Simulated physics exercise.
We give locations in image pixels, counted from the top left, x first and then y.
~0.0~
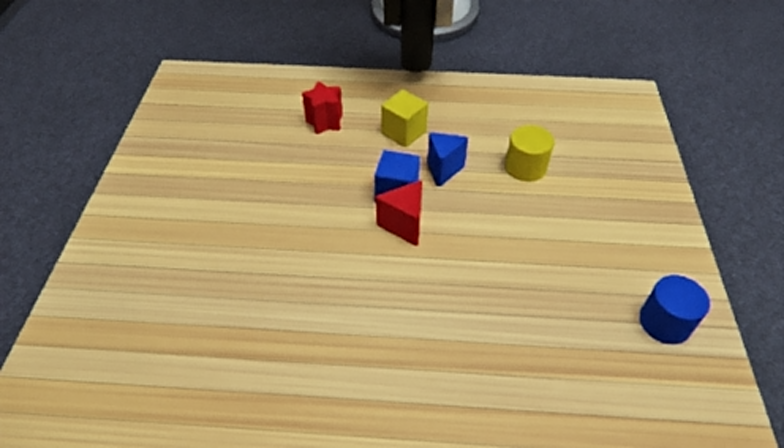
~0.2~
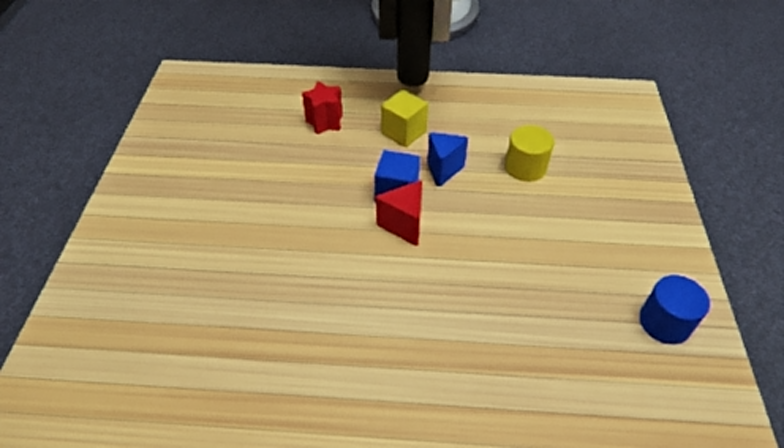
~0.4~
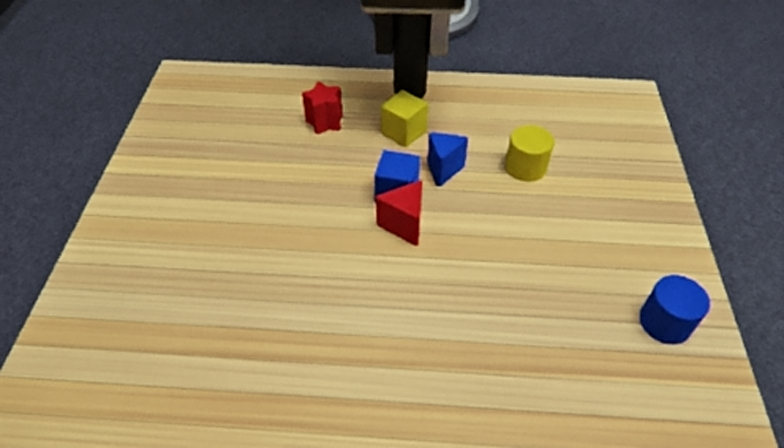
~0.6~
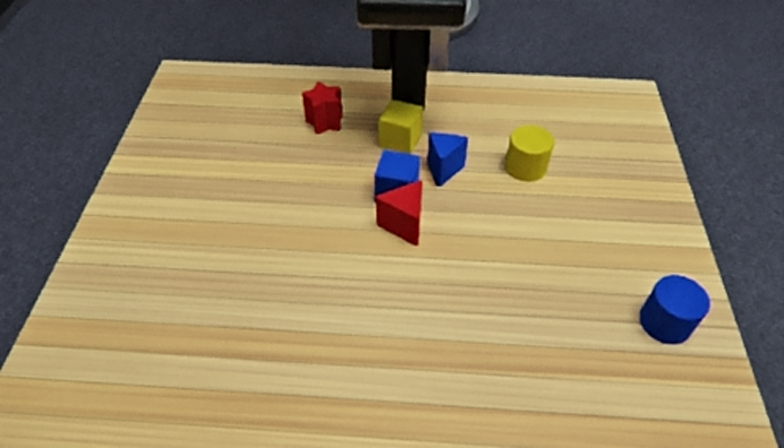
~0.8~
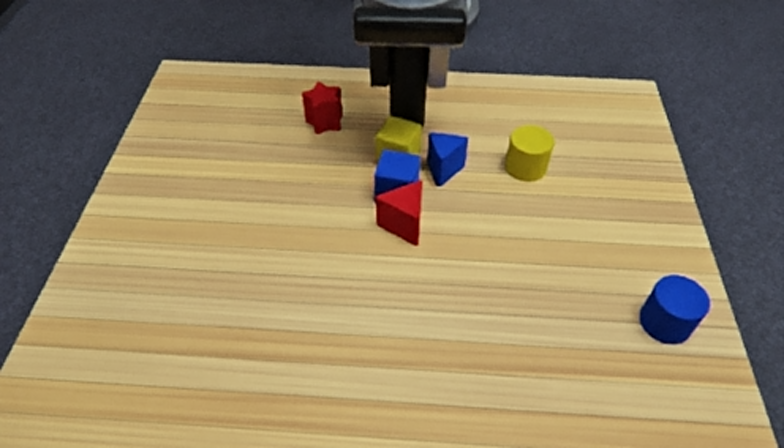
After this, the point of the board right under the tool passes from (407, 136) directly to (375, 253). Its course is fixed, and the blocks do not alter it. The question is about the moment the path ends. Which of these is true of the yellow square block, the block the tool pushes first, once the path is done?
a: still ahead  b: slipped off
I choose a.
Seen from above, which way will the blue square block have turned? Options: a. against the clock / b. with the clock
(a)
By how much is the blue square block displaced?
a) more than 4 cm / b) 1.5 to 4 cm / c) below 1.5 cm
The answer is a.
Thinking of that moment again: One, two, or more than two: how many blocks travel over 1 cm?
I foresee three or more blocks being moved.
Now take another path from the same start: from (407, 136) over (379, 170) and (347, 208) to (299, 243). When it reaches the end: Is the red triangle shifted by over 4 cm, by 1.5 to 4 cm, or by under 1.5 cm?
Displacement: Past 4 cm.
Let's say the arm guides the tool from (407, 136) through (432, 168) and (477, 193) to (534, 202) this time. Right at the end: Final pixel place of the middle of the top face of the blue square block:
The centre of its top face lies at (392, 181).
On the path given first. One third of the way, tool (397, 161); blue square block (402, 199); yellow square block (392, 169), turned 20° anticlockwise; red triangle (408, 227), turned 30° clockwise.
Two thirds of the way, tool (387, 199); blue square block (403, 243), turned 20° anticlockwise; yellow square block (384, 212), turned 30° anticlockwise; red triangle (418, 274), turned 20° clockwise.
At the end, tool (374, 242); blue square block (409, 290), turned 40° anticlockwise; yellow square block (378, 261), turned 50° anticlockwise; red triangle (436, 319); blue triangle not moved.
